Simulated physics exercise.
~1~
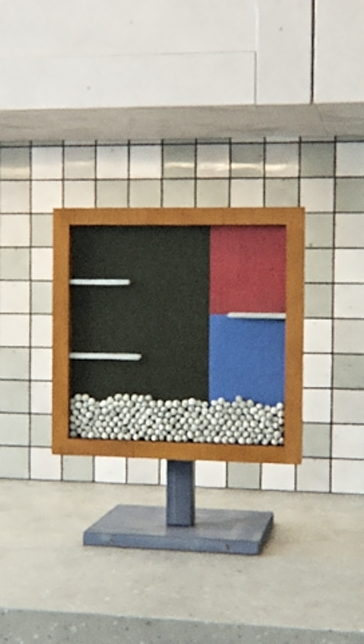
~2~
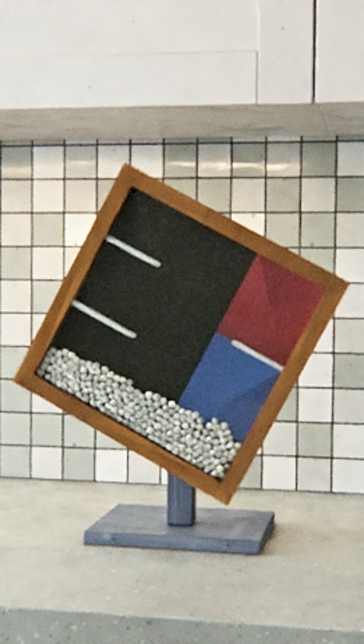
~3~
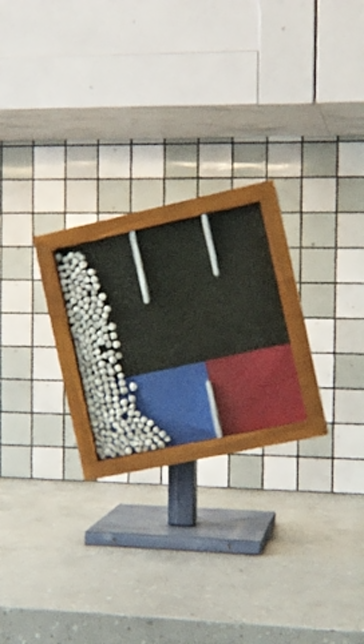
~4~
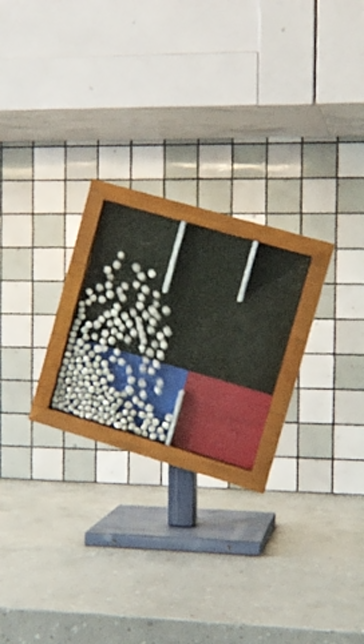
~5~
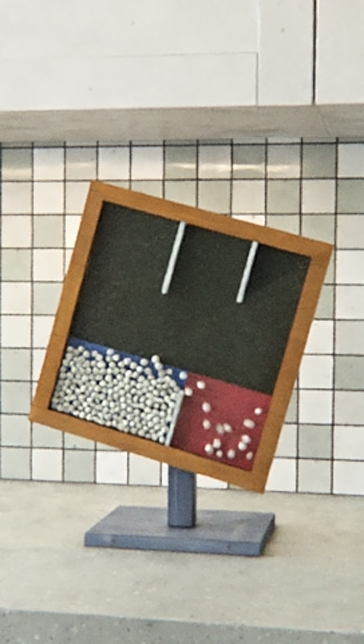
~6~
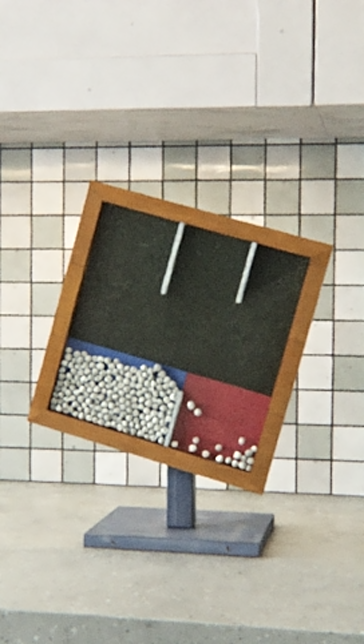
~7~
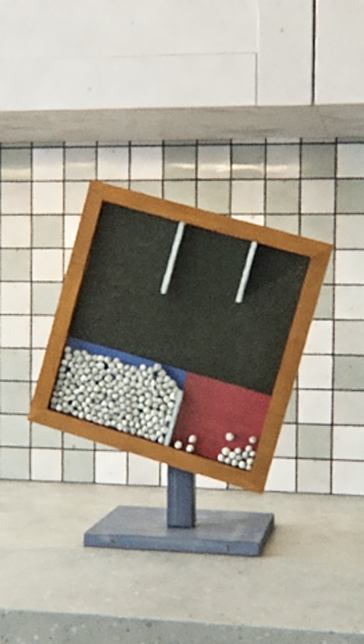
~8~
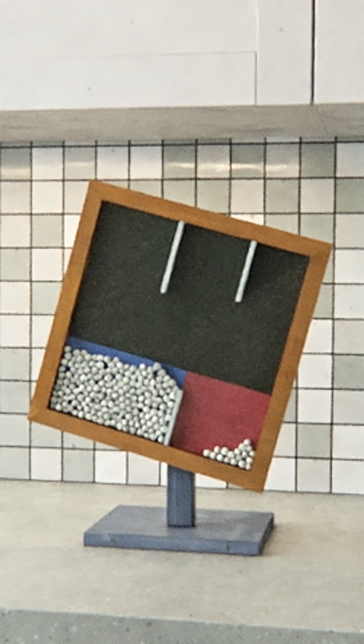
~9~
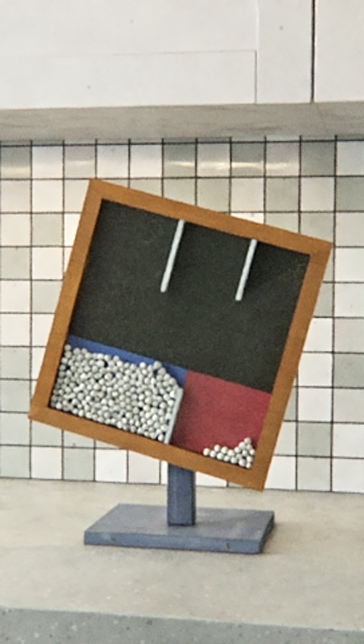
On a counter before a tiled wall, a framed case turns clockwise, white beads tumbling and settling mostly in blue, few in red.
